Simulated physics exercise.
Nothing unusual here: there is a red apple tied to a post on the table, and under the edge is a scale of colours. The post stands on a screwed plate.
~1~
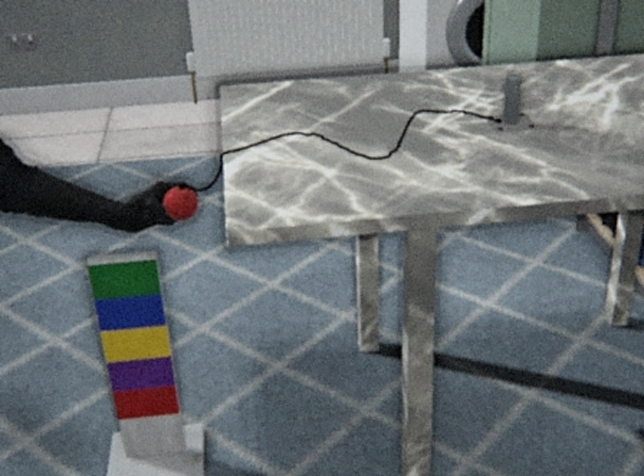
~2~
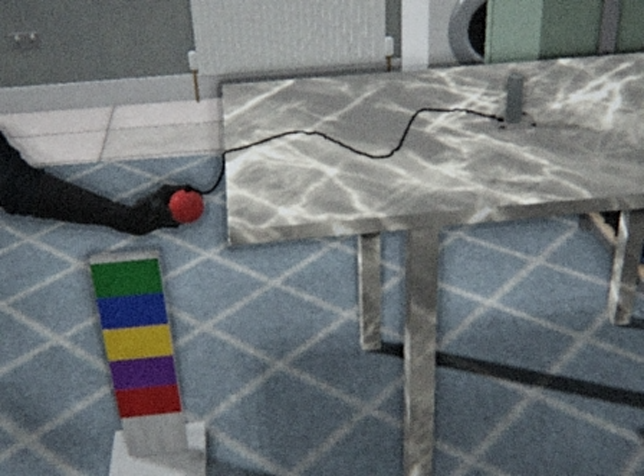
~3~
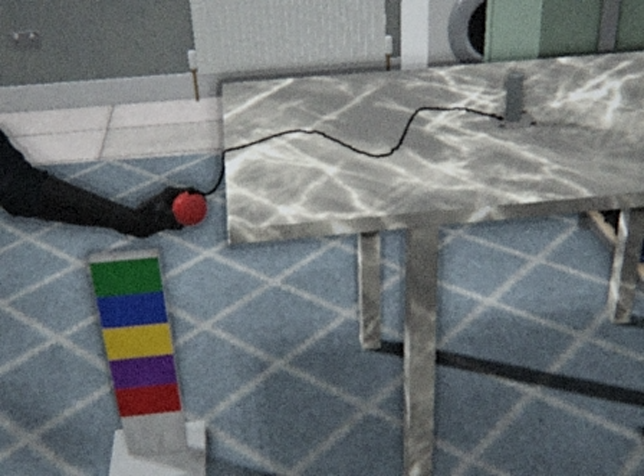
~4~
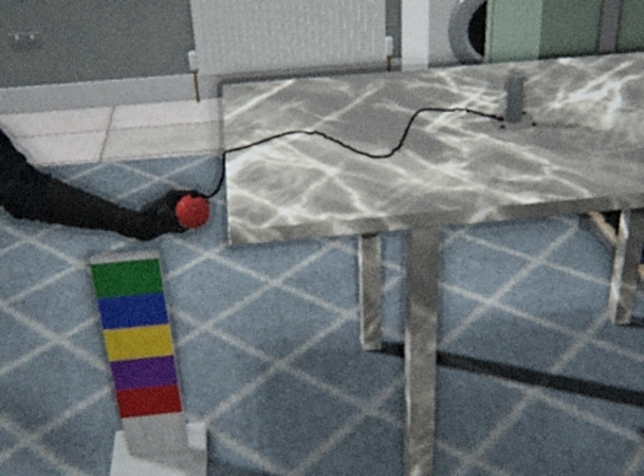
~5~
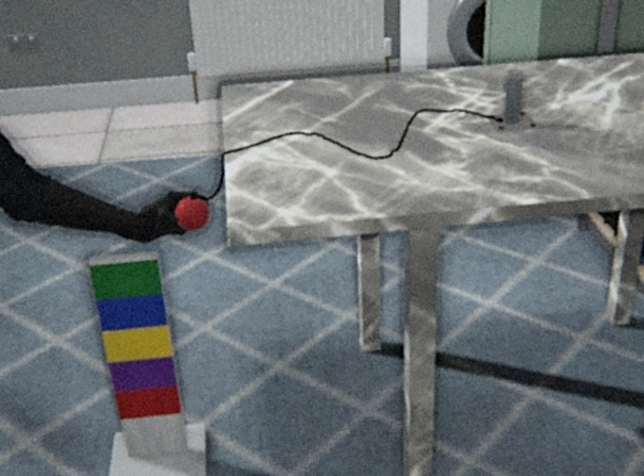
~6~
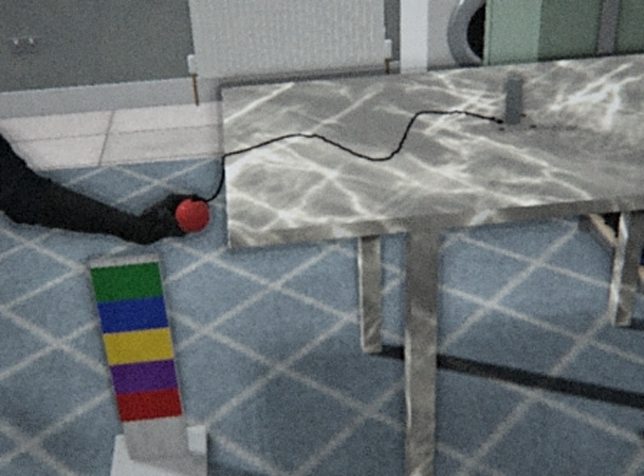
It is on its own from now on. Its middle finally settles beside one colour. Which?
Purple.
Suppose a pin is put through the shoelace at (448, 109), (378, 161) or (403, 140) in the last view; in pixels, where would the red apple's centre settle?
(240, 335); (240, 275); (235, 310).
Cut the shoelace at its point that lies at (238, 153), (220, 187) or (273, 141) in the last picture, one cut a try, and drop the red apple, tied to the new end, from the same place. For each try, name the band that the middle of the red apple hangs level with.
Each try in turn: Blue; yellow; green.
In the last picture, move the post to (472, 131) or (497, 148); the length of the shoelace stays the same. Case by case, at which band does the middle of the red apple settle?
Red; red.
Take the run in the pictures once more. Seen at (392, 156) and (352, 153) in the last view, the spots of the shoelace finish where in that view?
First one close to (282, 146), second close to (232, 151).
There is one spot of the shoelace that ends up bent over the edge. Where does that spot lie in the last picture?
Close to (349, 151).
Early on, apple near (214, 351); level with yellow.
Midway, apple near (270, 344); level with purple.
Near the end, apple near (235, 359); level with purple.
Finally, apple near (249, 355); level with purple. The purple one.
